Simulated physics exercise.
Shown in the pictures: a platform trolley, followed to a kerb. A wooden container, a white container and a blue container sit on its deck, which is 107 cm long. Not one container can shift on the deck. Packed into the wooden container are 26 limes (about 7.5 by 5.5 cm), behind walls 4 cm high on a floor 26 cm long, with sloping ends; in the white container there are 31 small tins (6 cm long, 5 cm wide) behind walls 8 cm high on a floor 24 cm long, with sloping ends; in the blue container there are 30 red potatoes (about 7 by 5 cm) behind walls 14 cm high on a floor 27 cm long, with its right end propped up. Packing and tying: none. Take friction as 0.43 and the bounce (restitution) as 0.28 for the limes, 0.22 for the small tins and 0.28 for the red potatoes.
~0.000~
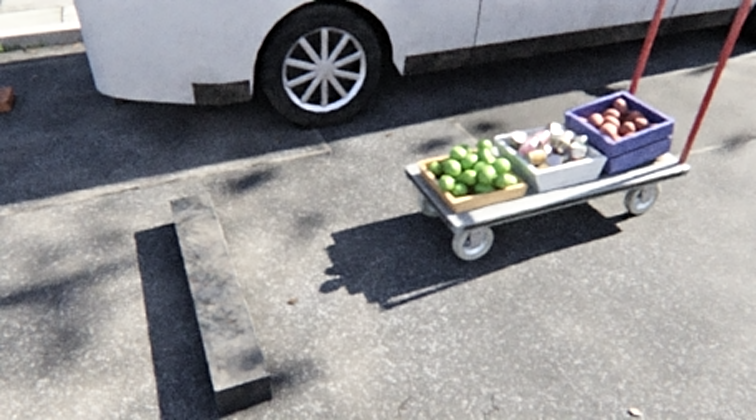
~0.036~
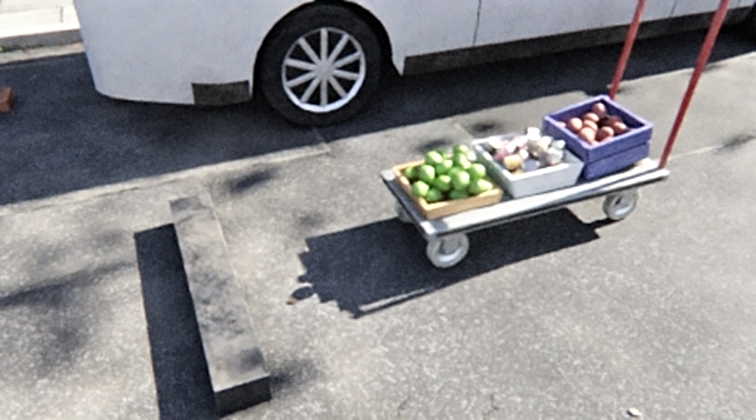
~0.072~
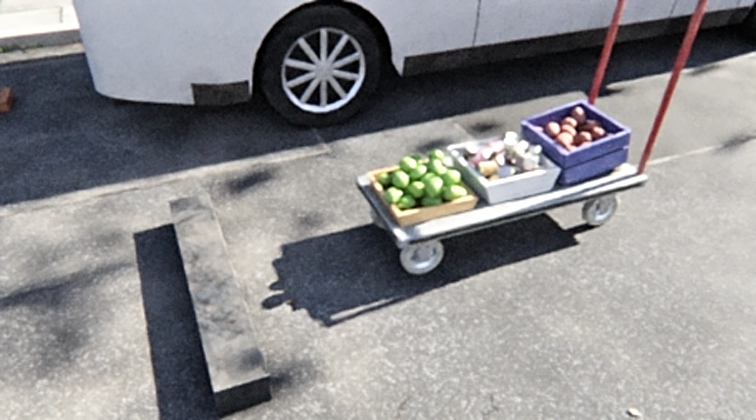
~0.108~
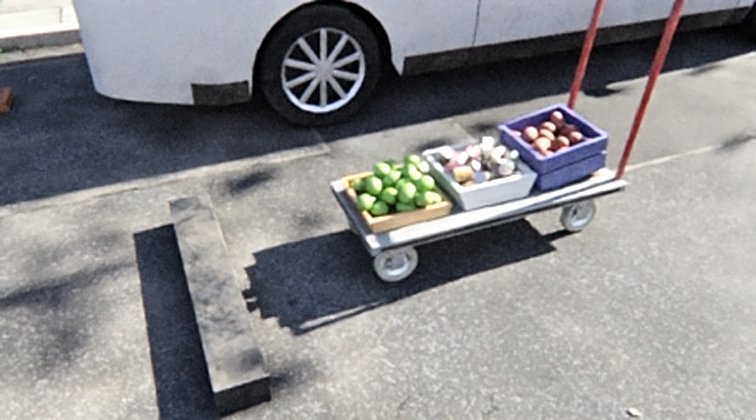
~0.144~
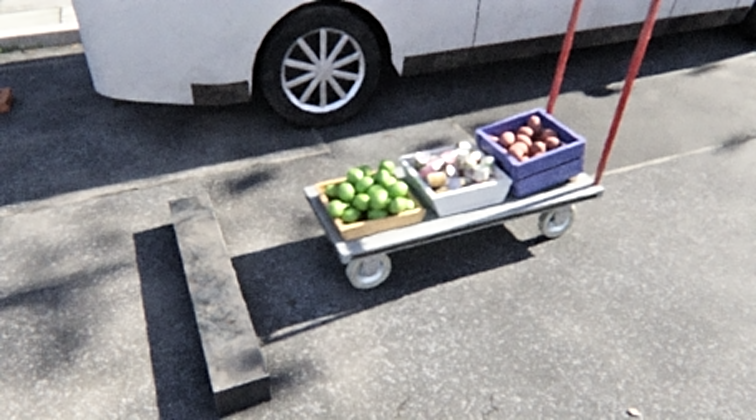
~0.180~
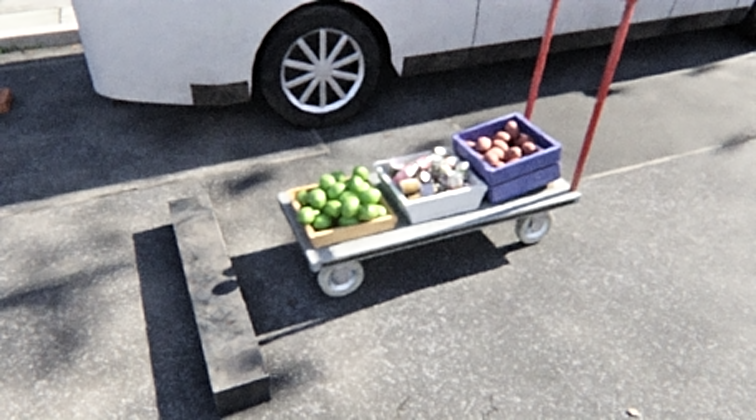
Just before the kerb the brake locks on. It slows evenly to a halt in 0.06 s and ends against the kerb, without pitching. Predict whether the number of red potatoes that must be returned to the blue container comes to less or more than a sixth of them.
Kept in: Beyond five sixths.
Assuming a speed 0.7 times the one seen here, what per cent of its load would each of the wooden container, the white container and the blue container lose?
Wooden container 40, white container 20, blue container 0 per cent.
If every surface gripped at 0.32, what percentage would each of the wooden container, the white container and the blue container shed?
Wooden container 40, white container 30, blue container 0 per cent.
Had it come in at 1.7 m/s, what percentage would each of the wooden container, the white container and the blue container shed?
In that case the wooden container sheds 30 per cent of its load, the white container 10 per cent, and the blue container 0 per cent.
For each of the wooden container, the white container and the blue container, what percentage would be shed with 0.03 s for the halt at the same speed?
With that change, wooden container 40 per cent, white container 40 per cent, blue container 10 per cent.
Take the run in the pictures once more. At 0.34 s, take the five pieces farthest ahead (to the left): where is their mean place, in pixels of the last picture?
I'd say near (204, 225).
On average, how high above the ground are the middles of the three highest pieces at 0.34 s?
Their middles average near 40 cm high.
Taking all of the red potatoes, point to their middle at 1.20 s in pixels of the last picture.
In the last view they're centred near (431, 176).
After 0.24 s, the brake bites.
After 0.34 s, 4 of 26 out of the wooden container, 2 of 31 out of the white container and 0 of 30 out of the blue container.
After 0.46 s, 11 of 26 out of the wooden container, 7 of 31 out of the white container and 1 of 30 out of the blue container.
After 0.69 s, 11 of 26 out of the wooden container, 8 of 31 out of the white container and 2 of 30 out of the blue container.
Final count (at 1.20 s), 11 of 26 out of the wooden container, 8 of 31 out of the white container and 2 of 30 out of the blue container. Asked share, 2 of 30, 7 per cent.
